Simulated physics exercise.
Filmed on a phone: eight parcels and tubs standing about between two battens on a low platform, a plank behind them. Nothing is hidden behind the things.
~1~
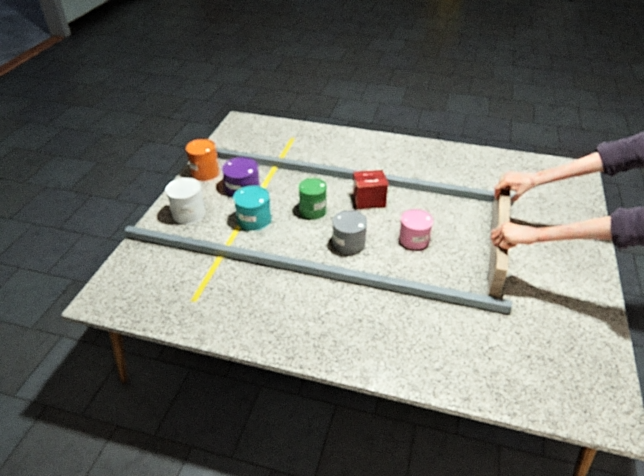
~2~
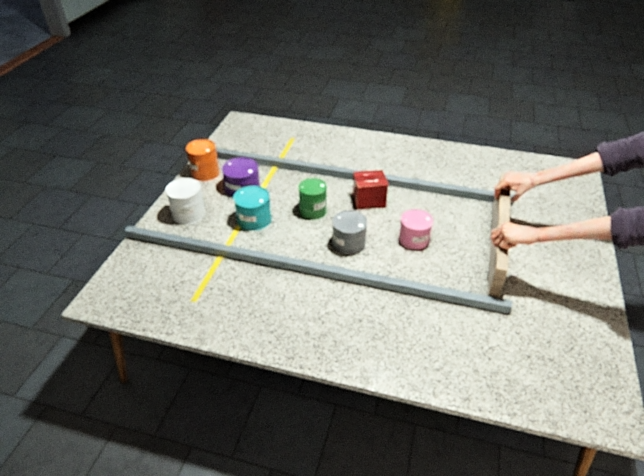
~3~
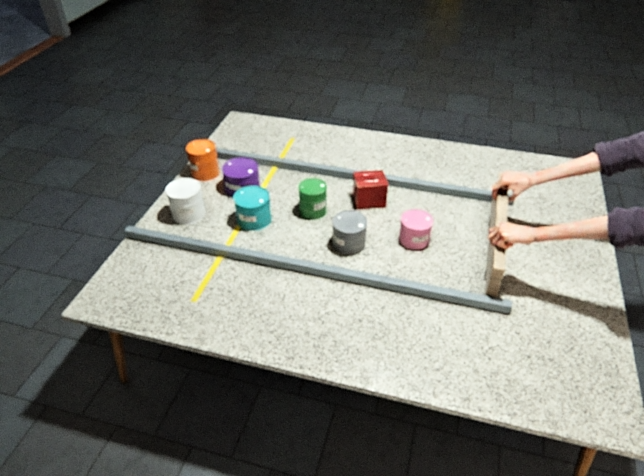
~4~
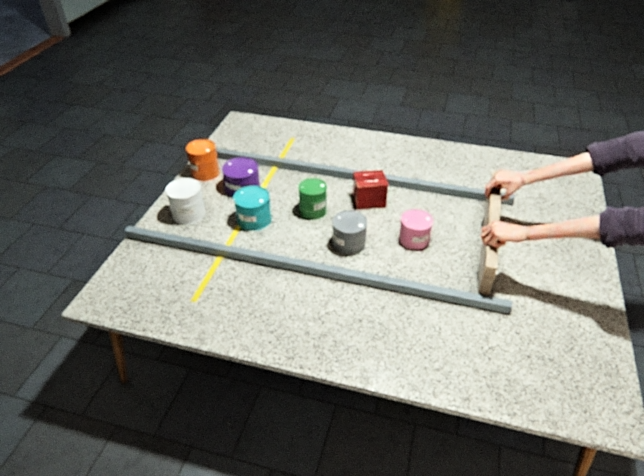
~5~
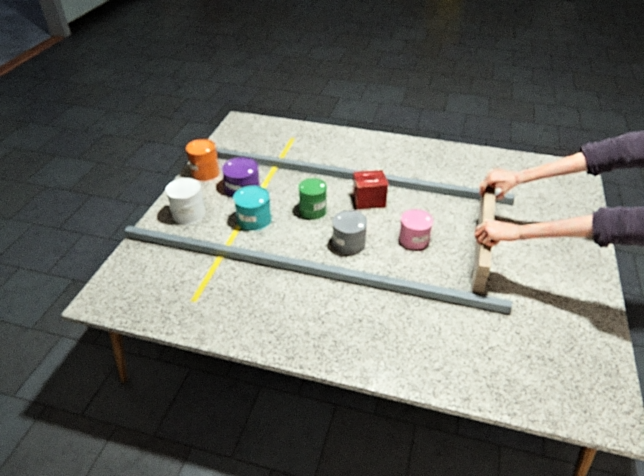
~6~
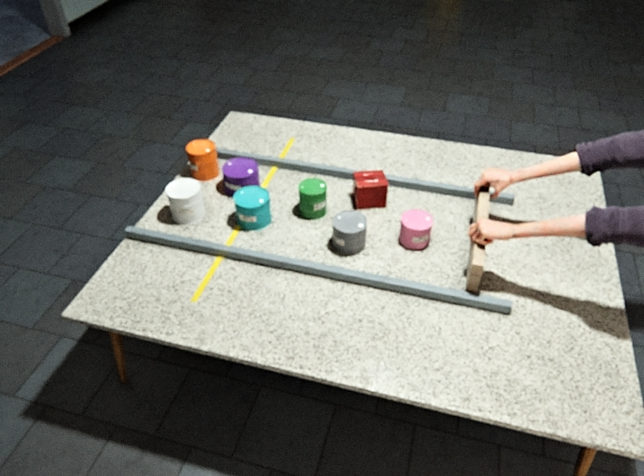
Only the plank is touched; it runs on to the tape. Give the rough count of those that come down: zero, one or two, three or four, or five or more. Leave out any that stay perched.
As it turns out, the number that fall off is zero.
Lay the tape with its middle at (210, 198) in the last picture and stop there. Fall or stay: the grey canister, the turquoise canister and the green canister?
The grey canister holds on, the turquoise canister is kept, the green canister is kept.
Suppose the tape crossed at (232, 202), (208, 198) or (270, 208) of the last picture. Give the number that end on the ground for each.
In that order 0, 2 and 0.
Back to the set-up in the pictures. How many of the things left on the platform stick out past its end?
The number is 0.
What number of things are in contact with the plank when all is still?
That makes 4.
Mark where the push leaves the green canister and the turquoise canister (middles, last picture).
Near (247, 177) and (204, 197).
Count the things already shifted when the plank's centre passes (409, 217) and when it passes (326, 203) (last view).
At the one place 1, at the other 4.
Soon after, none off yet; orange canister at rest near (203, 160); white canister at rest near (186, 201); purple canister at rest near (241, 177).
In the end, the number that fall off is zero.
